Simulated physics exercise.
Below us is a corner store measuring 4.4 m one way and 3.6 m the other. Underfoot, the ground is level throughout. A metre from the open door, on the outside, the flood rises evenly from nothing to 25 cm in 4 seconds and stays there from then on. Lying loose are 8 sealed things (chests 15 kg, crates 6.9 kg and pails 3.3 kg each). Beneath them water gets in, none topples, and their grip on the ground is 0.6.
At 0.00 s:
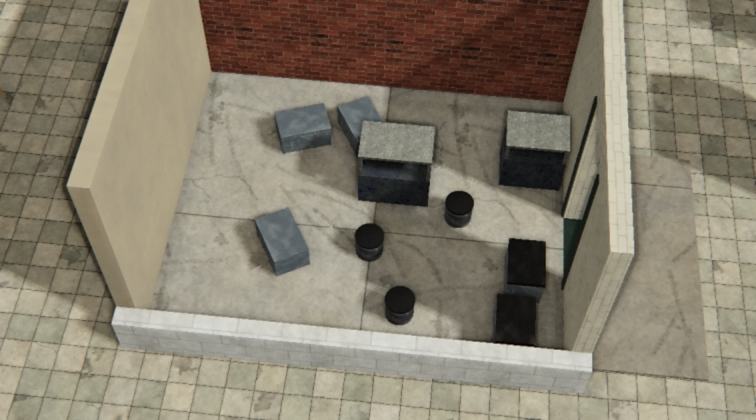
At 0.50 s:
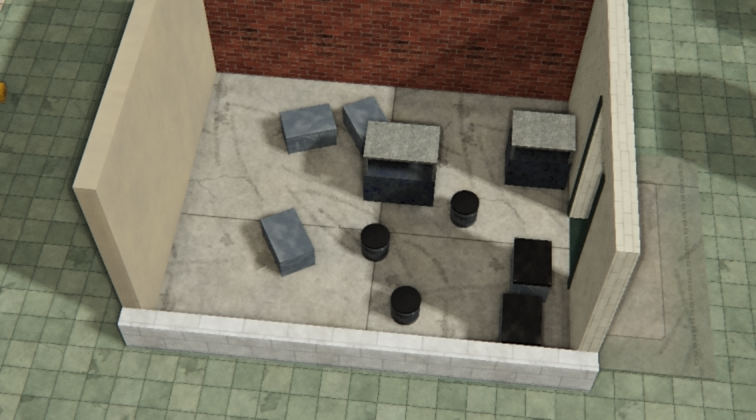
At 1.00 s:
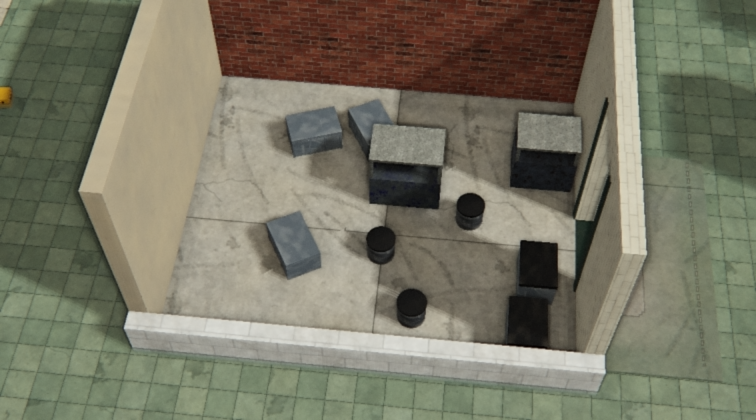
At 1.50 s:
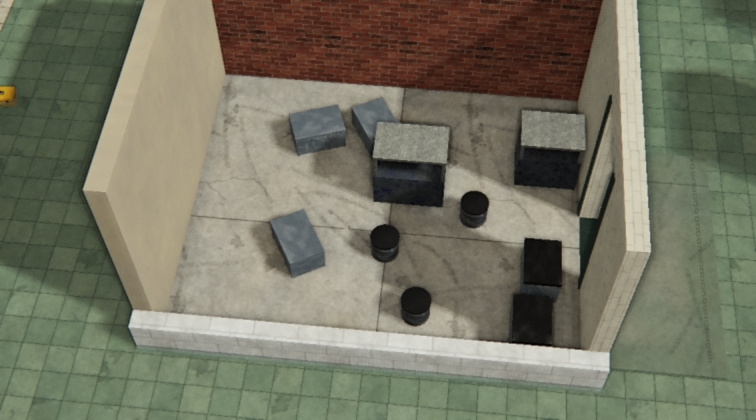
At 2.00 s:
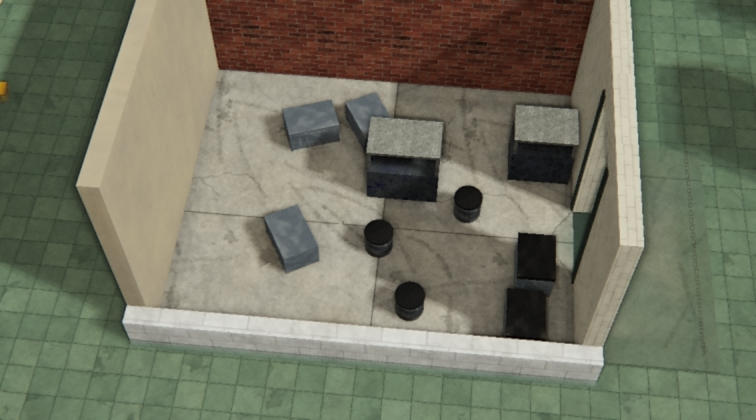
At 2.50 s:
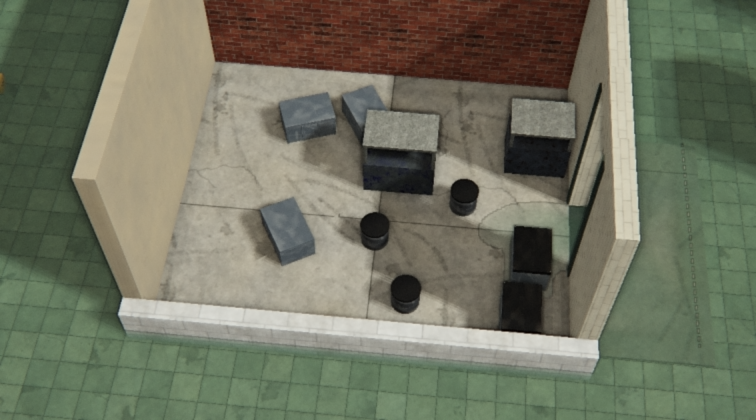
The clip opens on a roofless room with a brick back wall, grey boxes, dark blocks and three black cylinders, surrounded by pale paving. Green-tinted water then covers the paving outside, and finally a small patch spreads inside past the right-hand doorway, while the objects stay in place as the view drifts slightly.
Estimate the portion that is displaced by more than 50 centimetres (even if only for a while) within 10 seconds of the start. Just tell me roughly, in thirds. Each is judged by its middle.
Roughly one to two thirds.
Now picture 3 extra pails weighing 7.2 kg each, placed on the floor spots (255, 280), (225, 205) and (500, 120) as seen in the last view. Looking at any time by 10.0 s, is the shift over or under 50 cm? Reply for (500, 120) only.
That spot comes out lower.
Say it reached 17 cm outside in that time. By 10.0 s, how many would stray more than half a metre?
In that case the number is 4.
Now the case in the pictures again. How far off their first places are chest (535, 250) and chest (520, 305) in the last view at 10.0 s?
120 cm and 5 cm respectively.
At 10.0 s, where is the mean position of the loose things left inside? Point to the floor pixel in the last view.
Around (350, 238).
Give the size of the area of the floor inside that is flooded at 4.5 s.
Near 6.0 m2 in all.
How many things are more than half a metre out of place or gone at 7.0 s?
By that point, 4.
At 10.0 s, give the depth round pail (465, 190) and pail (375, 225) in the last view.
Around 10 cm and 7 cm.
After 3.5 s 0 of 8 are over 50 cm from their spots; 0 afloat.
After 4.5 s 1 of 8 are over 50 cm from their spots; 1 afloat.
After 7.0 s 4 of 8 are over 50 cm from their spots; 3 afloat.
After 10.0 s 4 of 8 are over 50 cm from their spots, and 4 have been at some point; 7 afloat.
